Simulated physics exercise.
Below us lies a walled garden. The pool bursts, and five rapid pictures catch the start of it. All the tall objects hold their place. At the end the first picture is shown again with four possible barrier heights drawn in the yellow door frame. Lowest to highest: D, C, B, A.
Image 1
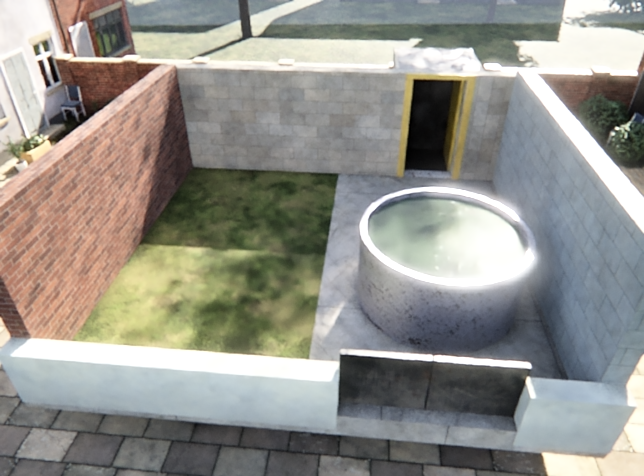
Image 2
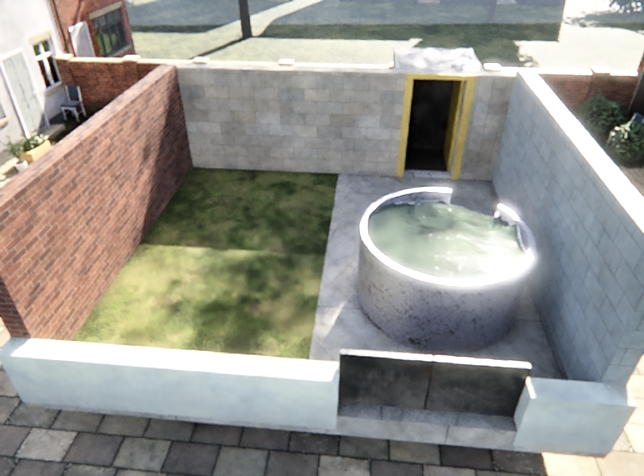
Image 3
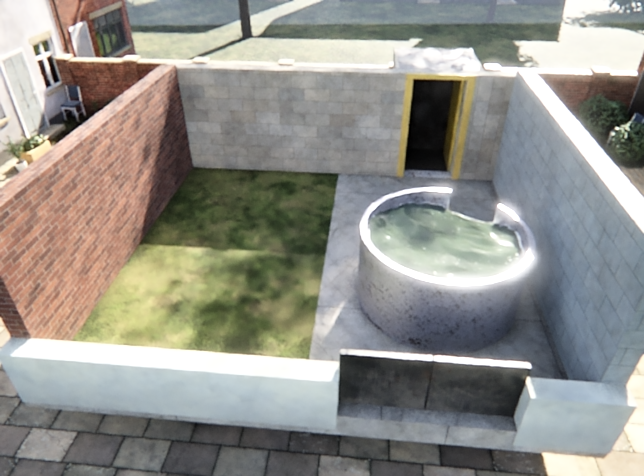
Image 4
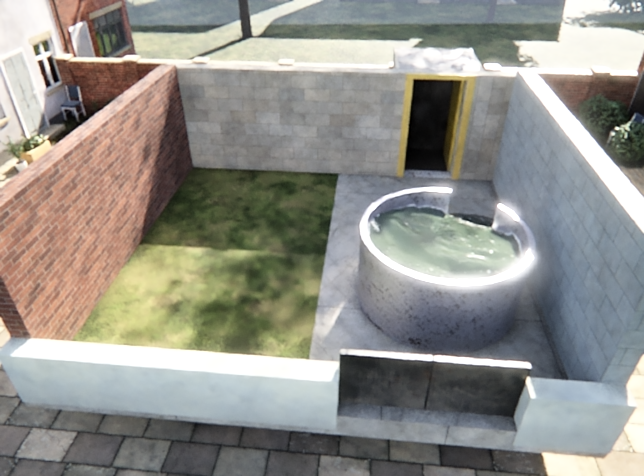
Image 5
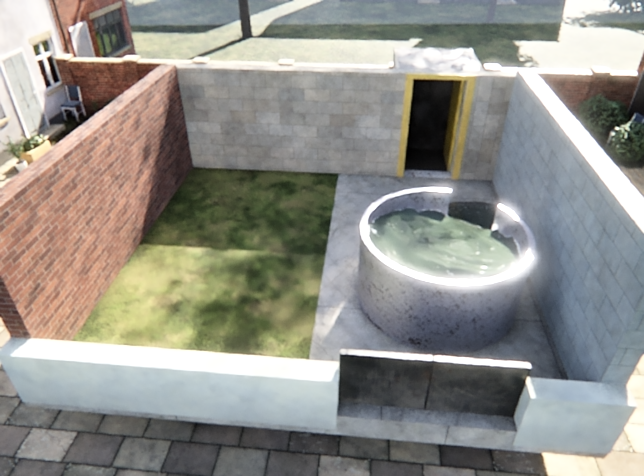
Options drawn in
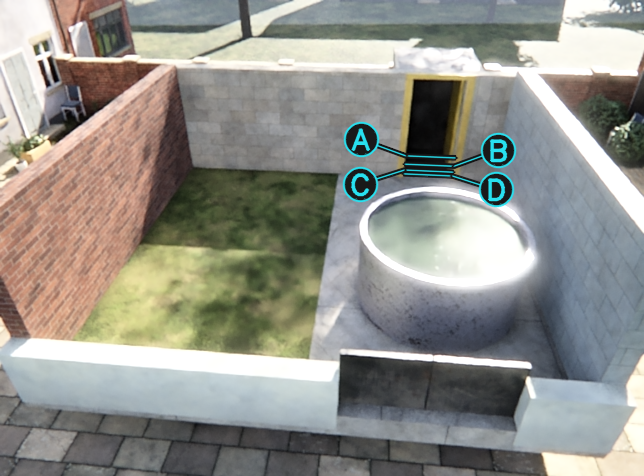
The clip shows a walled garden with grass and a round pool of still, greenish water; a gap opens in the pool's far rim, and the water ripples and sinks slightly while the walls and yellow doorway stay still.
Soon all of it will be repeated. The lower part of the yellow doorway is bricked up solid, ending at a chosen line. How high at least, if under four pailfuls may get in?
Use mark A.
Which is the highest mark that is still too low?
That is mark B.
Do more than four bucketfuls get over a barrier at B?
Yes, it does.
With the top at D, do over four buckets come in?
Yes.
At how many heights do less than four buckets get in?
One of them.
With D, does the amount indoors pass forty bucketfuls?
Yes, it does.
In cyan, A at (430, 156); B at (429, 165); C at (428, 171); D at (428, 174); from the bottom up D, C, B, A.
If A is chosen, a bucket or two gets in.
If B is chosen, about 11 bucketfuls get in.
If C is chosen, dozens of bucketfuls pour in.
If D is chosen, dozens of bucketfuls pour in.
